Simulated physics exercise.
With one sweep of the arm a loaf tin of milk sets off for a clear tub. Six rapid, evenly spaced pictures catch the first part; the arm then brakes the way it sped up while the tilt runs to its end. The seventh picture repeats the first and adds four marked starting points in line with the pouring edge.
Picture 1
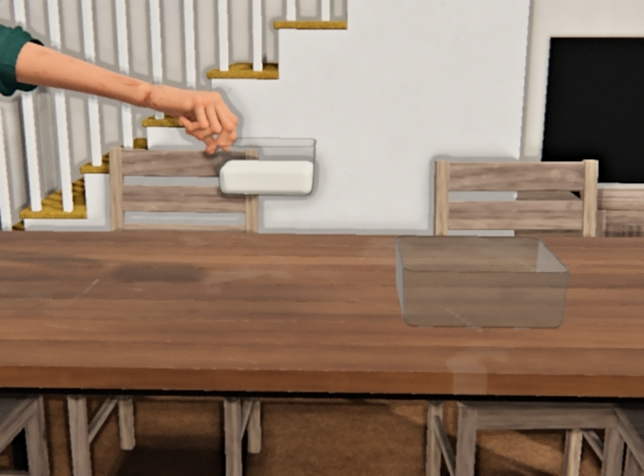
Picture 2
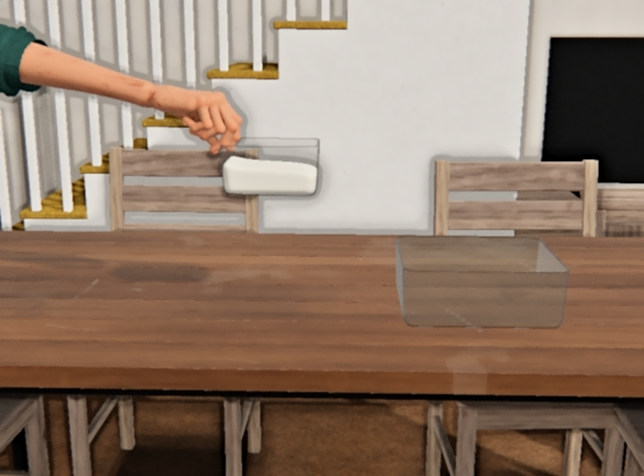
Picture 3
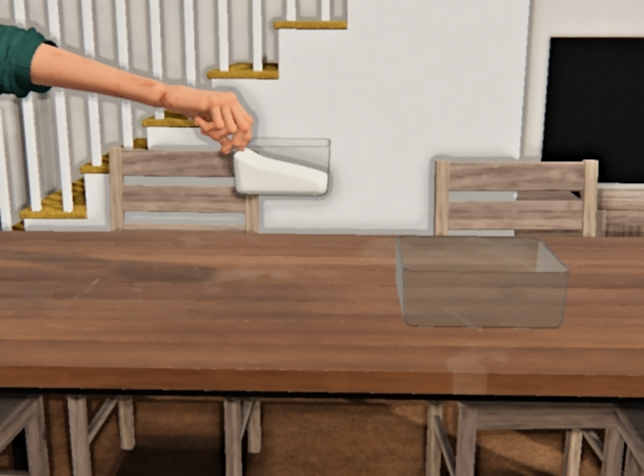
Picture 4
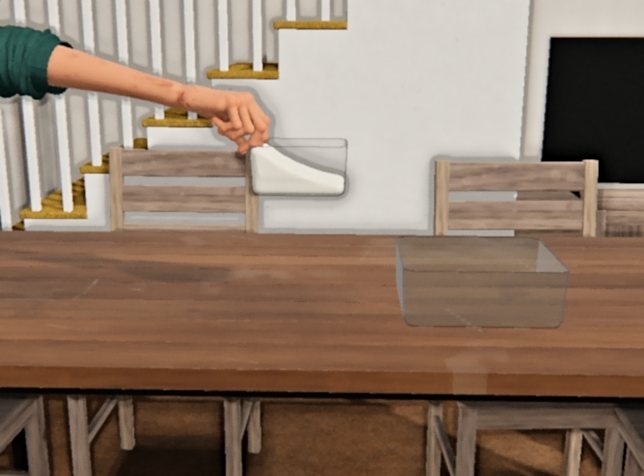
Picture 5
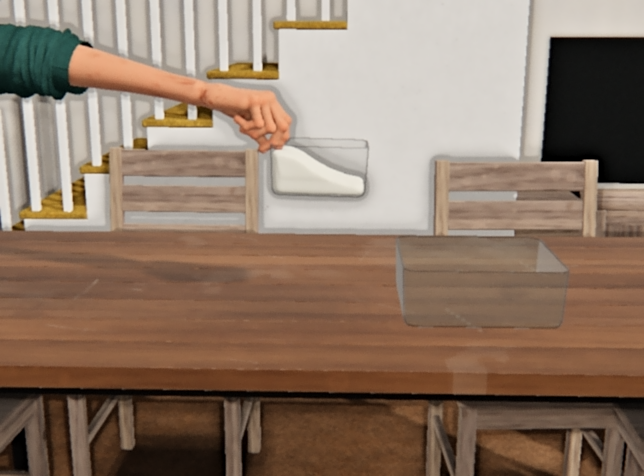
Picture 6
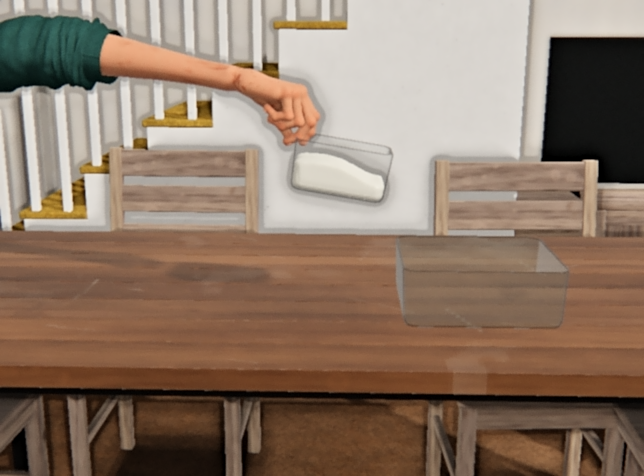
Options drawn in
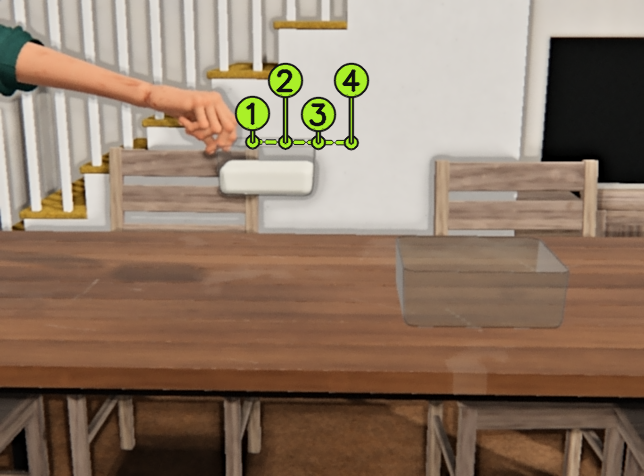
A hand carrying a clear container of sloshing white liquid rightward above a wooden table toward a clear tub, then tilting it slightly.
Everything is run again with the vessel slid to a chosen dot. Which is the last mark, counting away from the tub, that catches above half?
1 will do.
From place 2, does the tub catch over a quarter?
Yes.
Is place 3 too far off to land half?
No, that is safe.
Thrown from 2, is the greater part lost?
No, not at all.
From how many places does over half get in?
All four.
On the marked copy, 1 at (252, 141); 2 at (285, 142); 3 at (318, 142); 4 at (351, 142).
For place 1, about 62 % lands in the tub, 32 % falls short and 6 % goes beside or beyond.
For place 2, about 78 % lands in the tub, 12 % falls short and 10 % goes beside or beyond.
For place 3, about 92 % lands in the tub, 4 % falls short and 3 % goes beside or beyond.
For place 4, about 78 % lands in the tub, 2 % falls short and 20 % goes beside or beyond.
